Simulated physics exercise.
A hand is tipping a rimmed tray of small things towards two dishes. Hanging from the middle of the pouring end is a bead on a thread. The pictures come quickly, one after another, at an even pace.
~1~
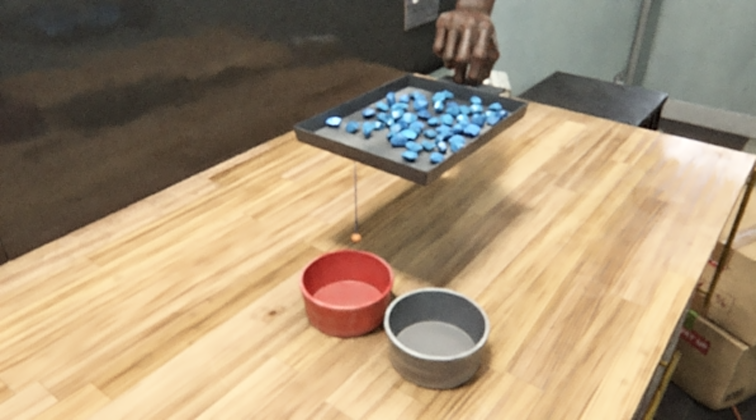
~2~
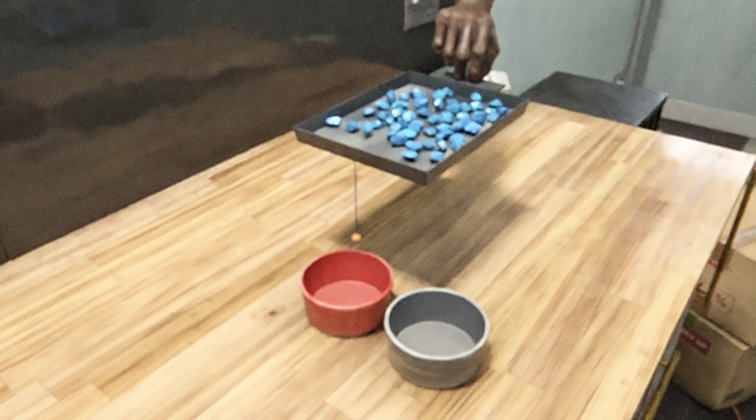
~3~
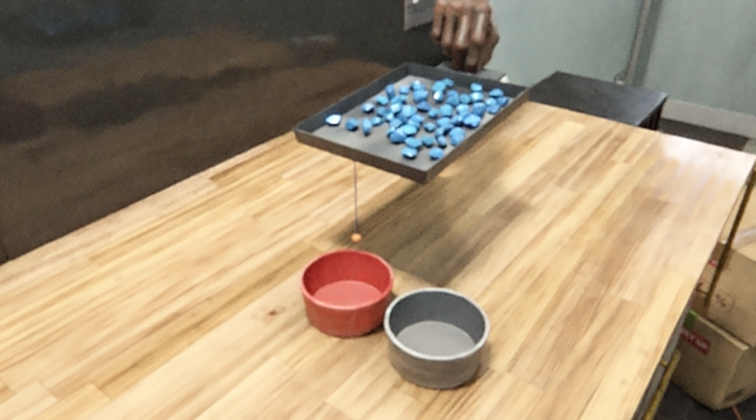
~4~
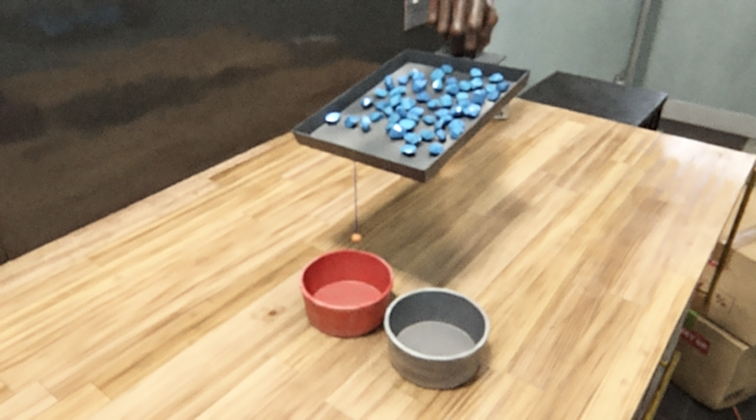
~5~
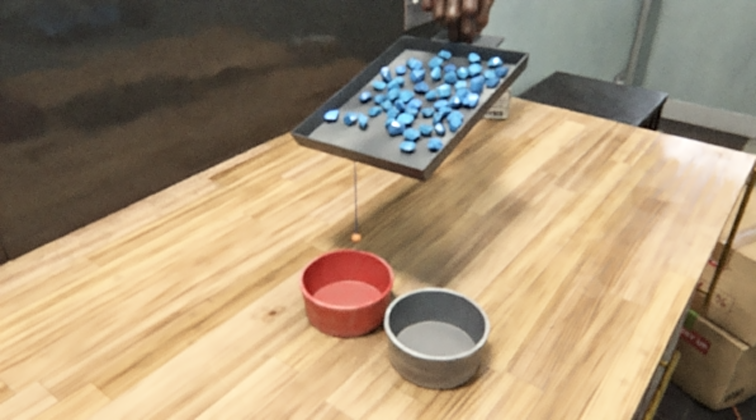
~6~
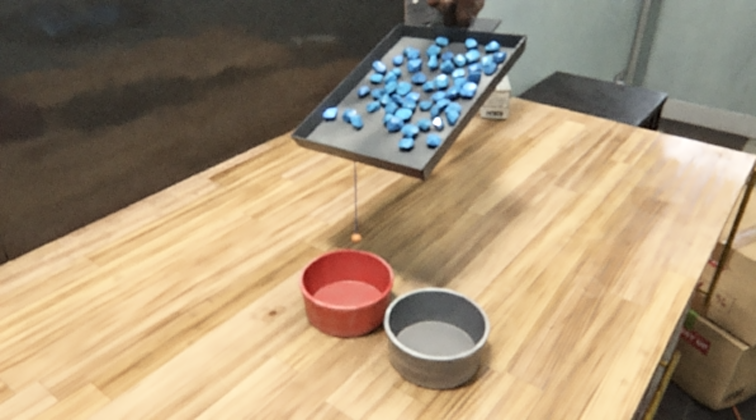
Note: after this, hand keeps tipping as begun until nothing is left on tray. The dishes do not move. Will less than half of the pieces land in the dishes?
Yes, the dishes will gather a lesser portion.
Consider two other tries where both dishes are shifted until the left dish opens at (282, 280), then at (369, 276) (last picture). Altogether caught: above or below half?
Well, the minor share the first time and the minor share the second time.
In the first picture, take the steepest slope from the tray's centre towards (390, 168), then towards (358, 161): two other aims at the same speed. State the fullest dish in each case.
Well, the one to the left comes out on top first, then the one to the left.
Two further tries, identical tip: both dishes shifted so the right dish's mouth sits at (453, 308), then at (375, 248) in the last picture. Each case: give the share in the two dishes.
20 per cent the first time, 20 per cent the second time.
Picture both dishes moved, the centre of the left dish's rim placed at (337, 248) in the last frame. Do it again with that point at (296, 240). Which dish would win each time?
Well, first the one further left, then the one further left.
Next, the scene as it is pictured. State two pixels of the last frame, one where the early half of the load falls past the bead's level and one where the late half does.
Around (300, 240) first; around (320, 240) second.
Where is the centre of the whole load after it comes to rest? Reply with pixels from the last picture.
The centre comes to rest close to (306, 290).
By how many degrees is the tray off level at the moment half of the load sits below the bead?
Near 105 degrees.
Shortly afterwards, tray tipped steeply; all but a few on the tray; only a few in the air.
Next, tray tipped past a quarter turn; near a third on the tray; a little in the left dish; near a third outside both; near a quarter in the air.
Some moments later, tray tipped past a quarter turn; near a third in the left dish; near two thirds outside both.
In the end, tray tipped past a quarter turn; none at all in the right dish; near a third in the left dish; near two thirds outside both.
